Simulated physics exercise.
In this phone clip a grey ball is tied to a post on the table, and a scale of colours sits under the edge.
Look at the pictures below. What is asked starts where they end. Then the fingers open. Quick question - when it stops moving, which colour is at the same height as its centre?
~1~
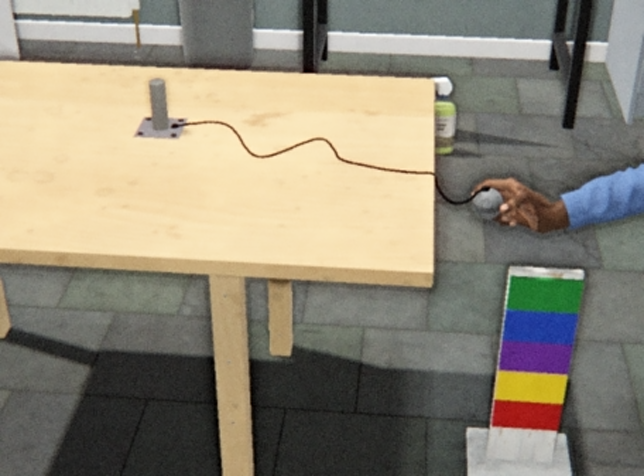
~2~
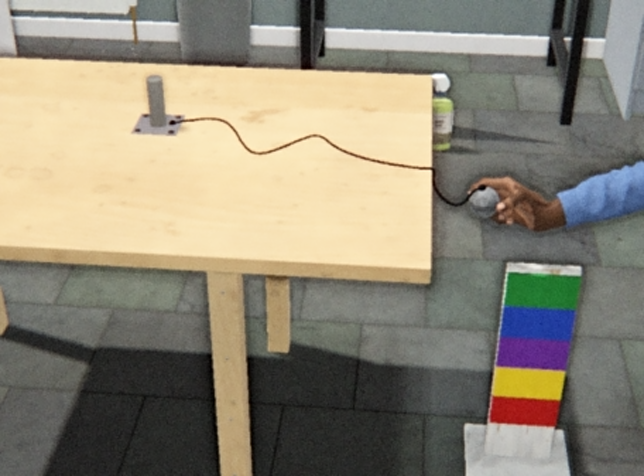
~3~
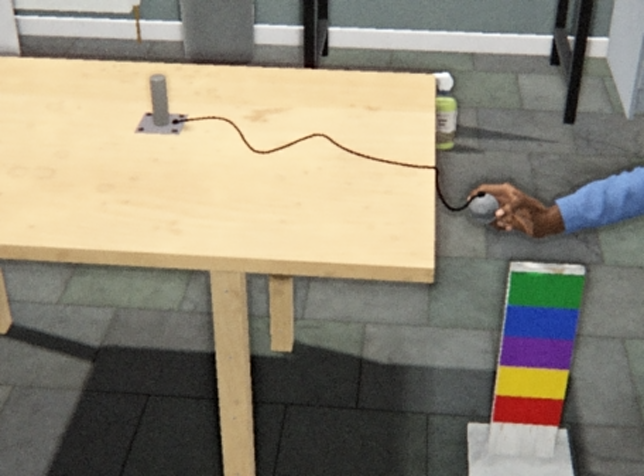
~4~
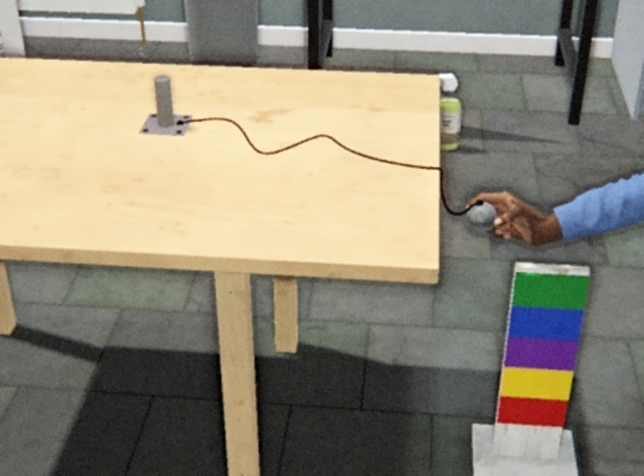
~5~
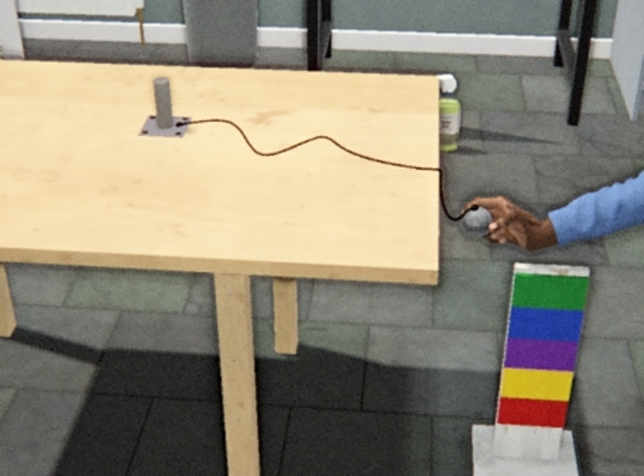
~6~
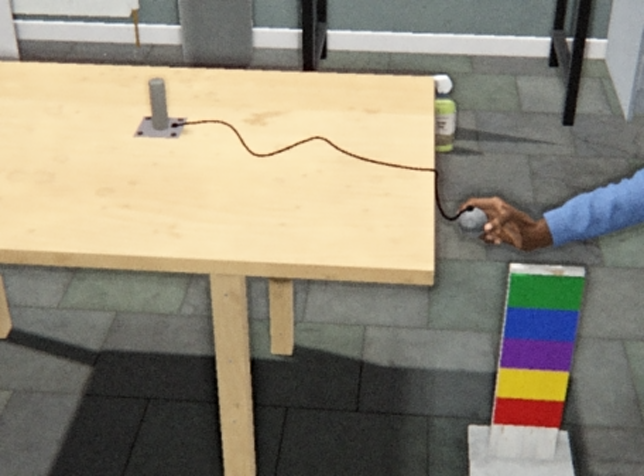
I would say blue.
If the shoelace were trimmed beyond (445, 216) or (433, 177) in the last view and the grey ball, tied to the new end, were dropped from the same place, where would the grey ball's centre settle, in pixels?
About (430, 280) and (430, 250).
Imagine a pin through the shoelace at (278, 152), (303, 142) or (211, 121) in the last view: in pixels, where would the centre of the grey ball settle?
Pixel spots, one per try: About (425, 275), (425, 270), (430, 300).
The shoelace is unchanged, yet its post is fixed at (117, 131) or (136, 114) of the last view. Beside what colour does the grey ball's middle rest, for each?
Going case by case, it's green and then green.
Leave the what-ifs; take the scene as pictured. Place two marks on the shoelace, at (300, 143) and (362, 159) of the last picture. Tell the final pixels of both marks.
Point one: (350, 149); point two: (433, 163).
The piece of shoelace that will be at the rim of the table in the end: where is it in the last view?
Spot: Approx. (362, 159).
A little later, ball near (456, 311); level with blue.
Next, ball near (396, 297); level with blue.
Later still, ball near (440, 309); level with blue.
When it is over, ball near (429, 307); level with blue. Its middle rests at the blue band.
